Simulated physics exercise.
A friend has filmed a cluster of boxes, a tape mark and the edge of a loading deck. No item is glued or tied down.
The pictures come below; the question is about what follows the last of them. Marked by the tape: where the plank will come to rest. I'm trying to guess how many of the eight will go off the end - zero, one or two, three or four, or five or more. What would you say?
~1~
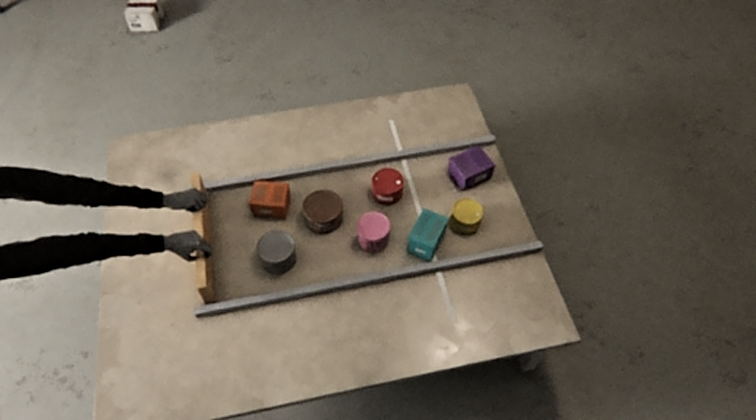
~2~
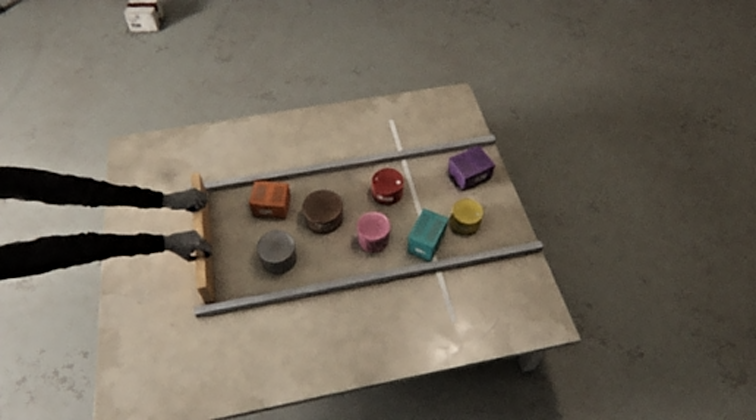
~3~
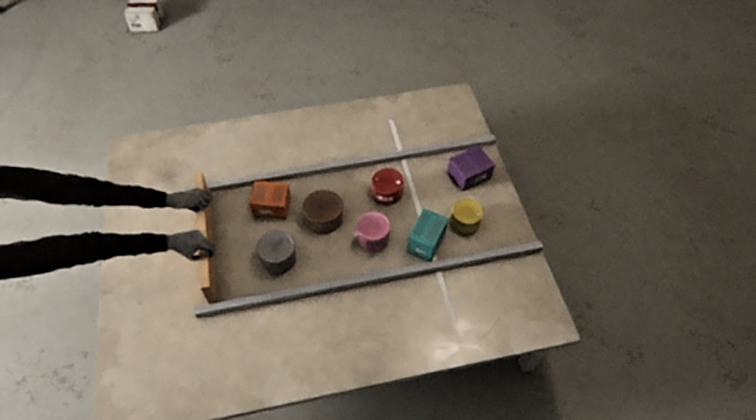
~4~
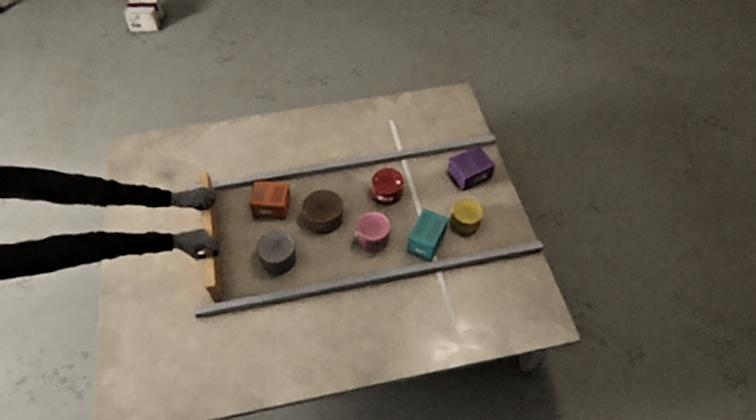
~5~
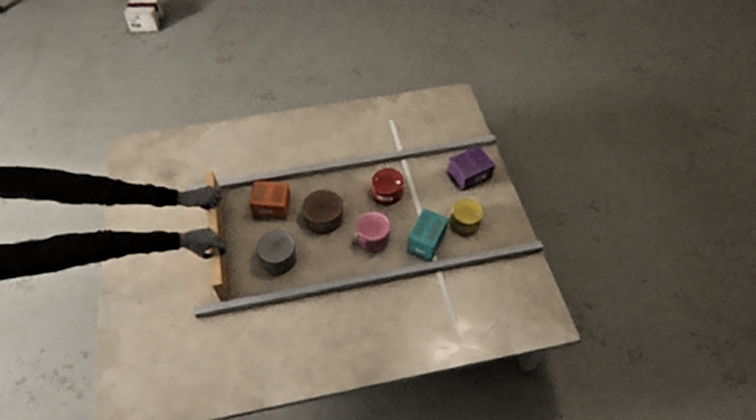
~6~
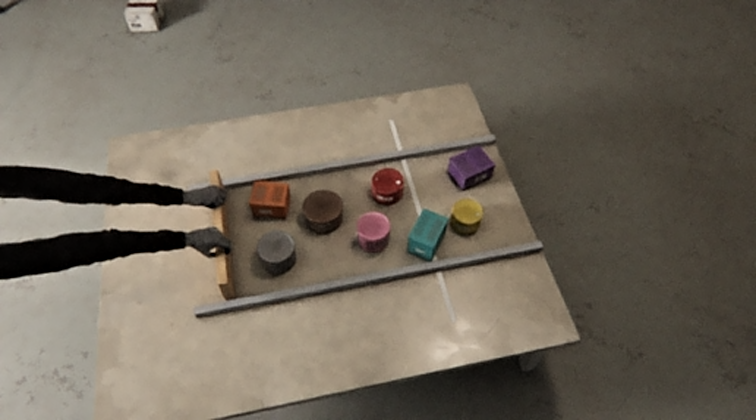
Fallen: None.
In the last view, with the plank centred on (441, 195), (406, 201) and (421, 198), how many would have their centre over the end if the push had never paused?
Respectively, 1, 0 and 0.
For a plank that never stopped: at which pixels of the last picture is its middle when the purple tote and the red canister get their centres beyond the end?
The middle is at (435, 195) when it's the purple tote, and at (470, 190) when it's the red canister.
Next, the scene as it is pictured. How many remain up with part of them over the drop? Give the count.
1 is the number.
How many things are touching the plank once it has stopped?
The figure is 3.
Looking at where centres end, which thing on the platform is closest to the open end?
The purple tote, that one.
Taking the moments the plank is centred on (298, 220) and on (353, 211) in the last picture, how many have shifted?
It comes to 2 for the first spot, 6 for the other.
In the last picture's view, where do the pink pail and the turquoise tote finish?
First: About (468, 204); second: About (478, 231).
Early on, none off yet; purple tote at rest near (471, 168); yellow canister at rest near (466, 216); turquoise tote at rest near (428, 236).
Finally, the number that fall off is zero.
